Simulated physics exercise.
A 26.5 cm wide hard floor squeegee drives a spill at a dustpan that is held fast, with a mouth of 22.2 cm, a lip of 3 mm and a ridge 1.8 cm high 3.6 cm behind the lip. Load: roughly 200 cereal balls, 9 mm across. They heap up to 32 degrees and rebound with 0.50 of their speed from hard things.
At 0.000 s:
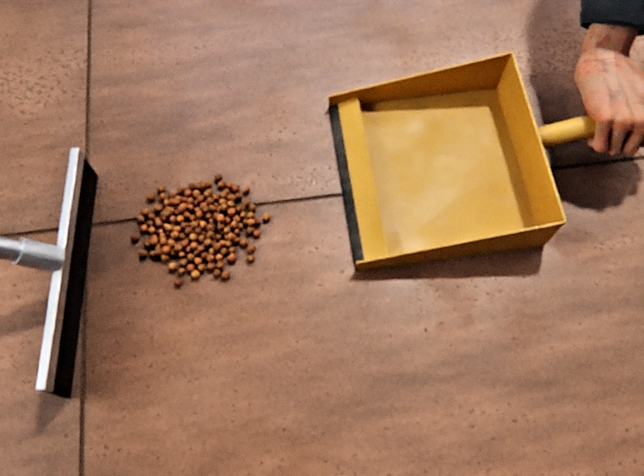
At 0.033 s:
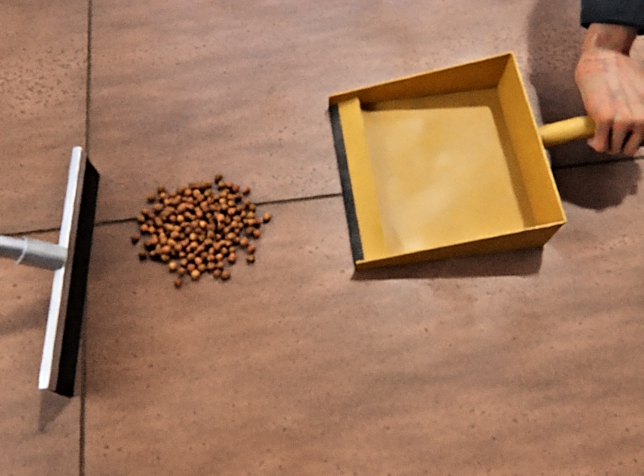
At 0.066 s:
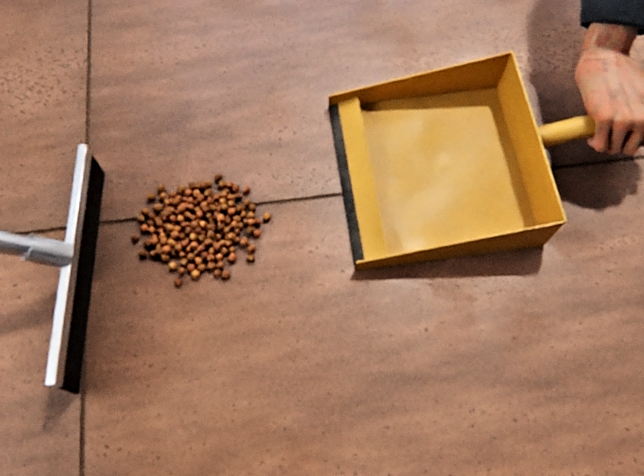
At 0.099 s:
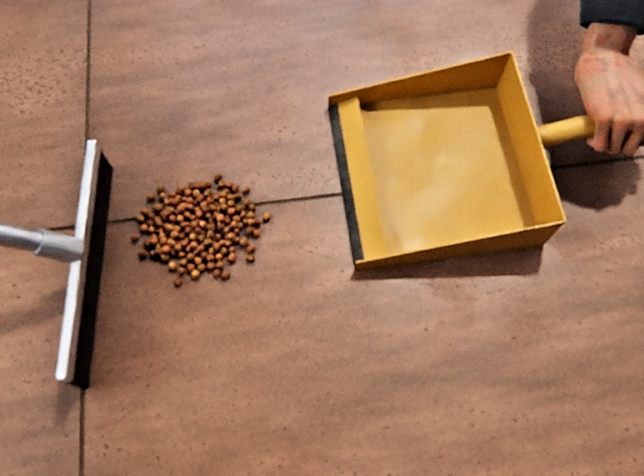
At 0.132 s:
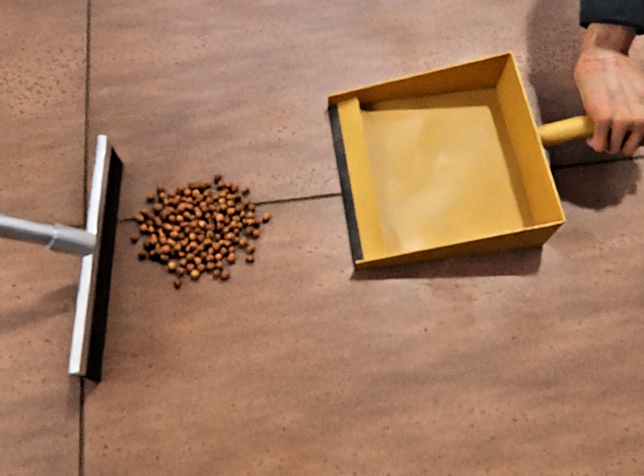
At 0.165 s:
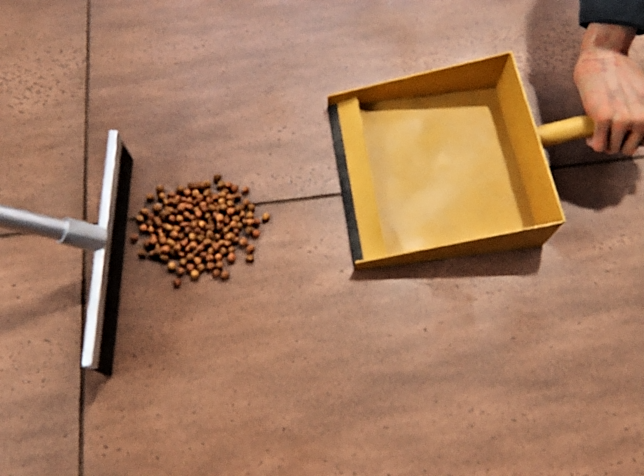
A squeegee with a dark blade and pale handle slides a short way rightward across brown tiles, nearing a heap of small brown balls that stays still, while a hand at right holds a yellow dustpan in place.
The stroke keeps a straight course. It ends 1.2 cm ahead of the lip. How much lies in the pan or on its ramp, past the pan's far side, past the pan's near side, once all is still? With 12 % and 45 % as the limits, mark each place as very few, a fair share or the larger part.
My call: Pan: A fair share; far side: Very few; near side: Very few.
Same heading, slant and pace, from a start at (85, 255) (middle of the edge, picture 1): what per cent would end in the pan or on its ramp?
Estimate: Near 25 %.
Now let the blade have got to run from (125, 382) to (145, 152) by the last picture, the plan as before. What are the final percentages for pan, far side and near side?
The pan gets 40, the far side 0 and the near side 15.
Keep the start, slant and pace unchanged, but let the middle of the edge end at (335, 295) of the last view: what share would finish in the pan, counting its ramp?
That would come to near 35 percent.
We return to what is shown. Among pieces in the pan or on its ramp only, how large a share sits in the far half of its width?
Roughly 70 per cent.
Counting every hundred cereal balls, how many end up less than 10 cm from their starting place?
It comes to near 0 percent.
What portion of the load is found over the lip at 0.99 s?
30 %.
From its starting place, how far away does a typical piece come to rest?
Around 18 centimetres.
After 0.47 s, middle of the blade 15 cm from the lip; 0 % over the lip, far side 0 %, near side 5 %.
After 0.67 s, middle of the blade 7 cm from the lip; 0 % over the lip, far side 0 %, near side 5 %.
After 0.99 s, middle of the blade 3 cm from the lip; 30 % over the lip, far side 0 %, near side 5 %.
At rest (1.4 s), pan 30 %, far side 0 %, near side 5 %, in front of the lip or behind the blade 60 %.
